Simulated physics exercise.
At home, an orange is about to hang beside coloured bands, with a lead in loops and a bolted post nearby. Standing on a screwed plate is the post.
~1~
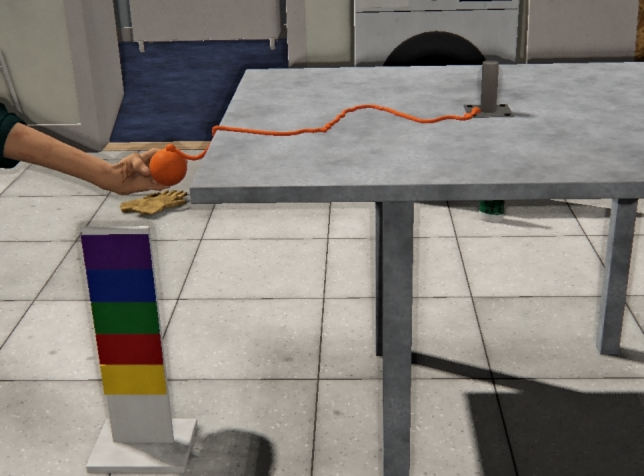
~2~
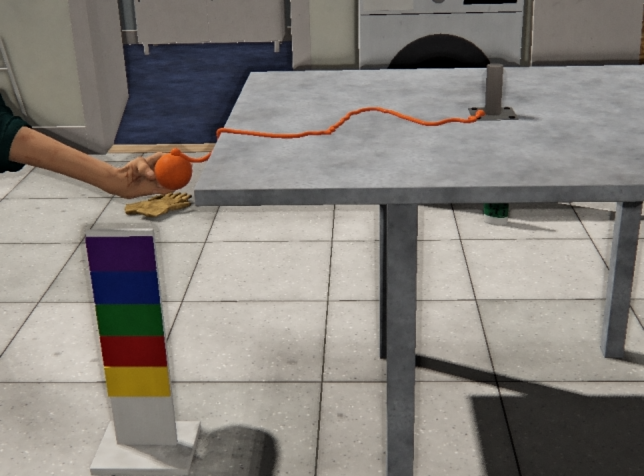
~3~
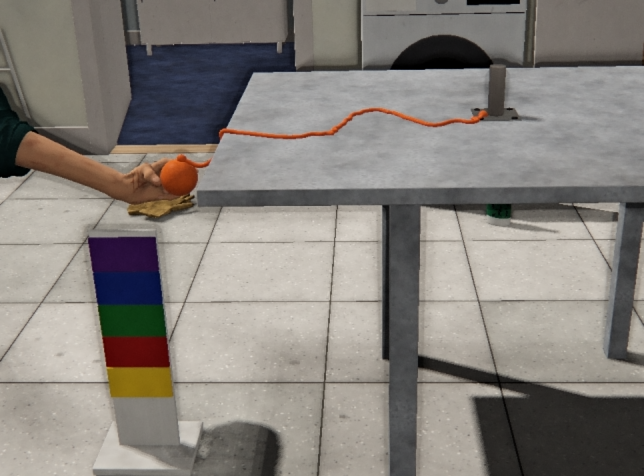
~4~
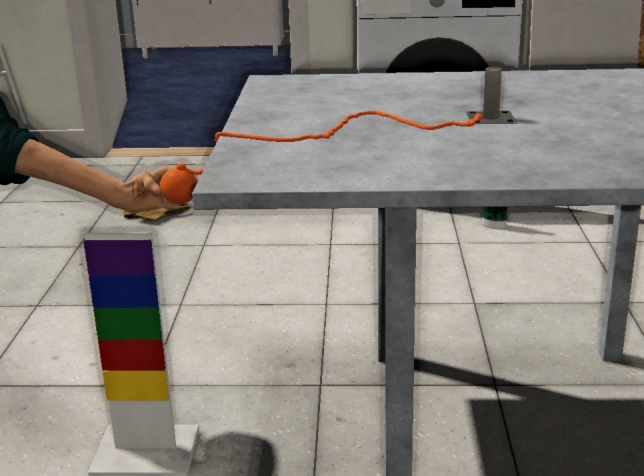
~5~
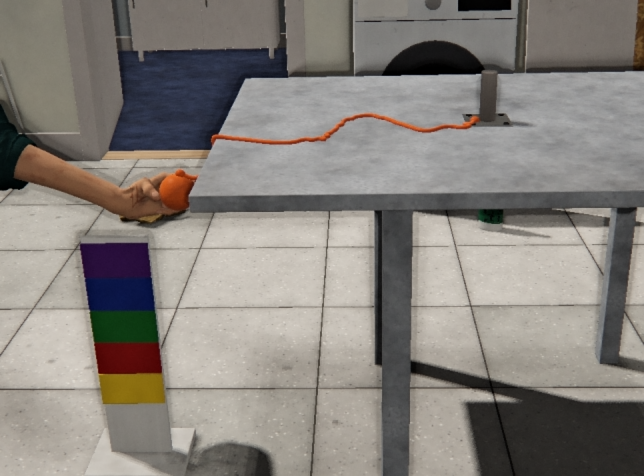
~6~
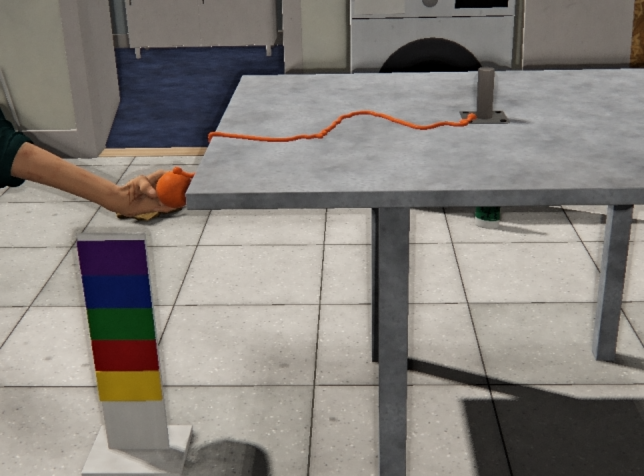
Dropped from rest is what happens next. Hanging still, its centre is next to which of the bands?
Its middle rests at the green band.
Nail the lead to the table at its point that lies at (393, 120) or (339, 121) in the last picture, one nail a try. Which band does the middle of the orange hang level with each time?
Try one: Blue. Try two: Purple.
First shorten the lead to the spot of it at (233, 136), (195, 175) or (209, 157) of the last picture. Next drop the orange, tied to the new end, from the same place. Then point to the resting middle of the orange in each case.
Close to (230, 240) first, close to (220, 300) next, and close to (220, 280) last.
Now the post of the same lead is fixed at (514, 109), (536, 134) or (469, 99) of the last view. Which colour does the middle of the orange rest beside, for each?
Result 1: Blue. Result 2: Blue. Result 3: Green.
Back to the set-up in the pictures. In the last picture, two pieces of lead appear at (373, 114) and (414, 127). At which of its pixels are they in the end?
I'd put the first at about (319, 125) and the other at about (381, 122).
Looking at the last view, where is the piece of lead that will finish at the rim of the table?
(320, 135), give or take.
Early on, orange near (192, 318); level with green.
Midway, orange near (258, 314); level with green.
Near the end, orange near (219, 321); level with green.
Finally, orange near (229, 321); level with green. Its middle rests at the green band.
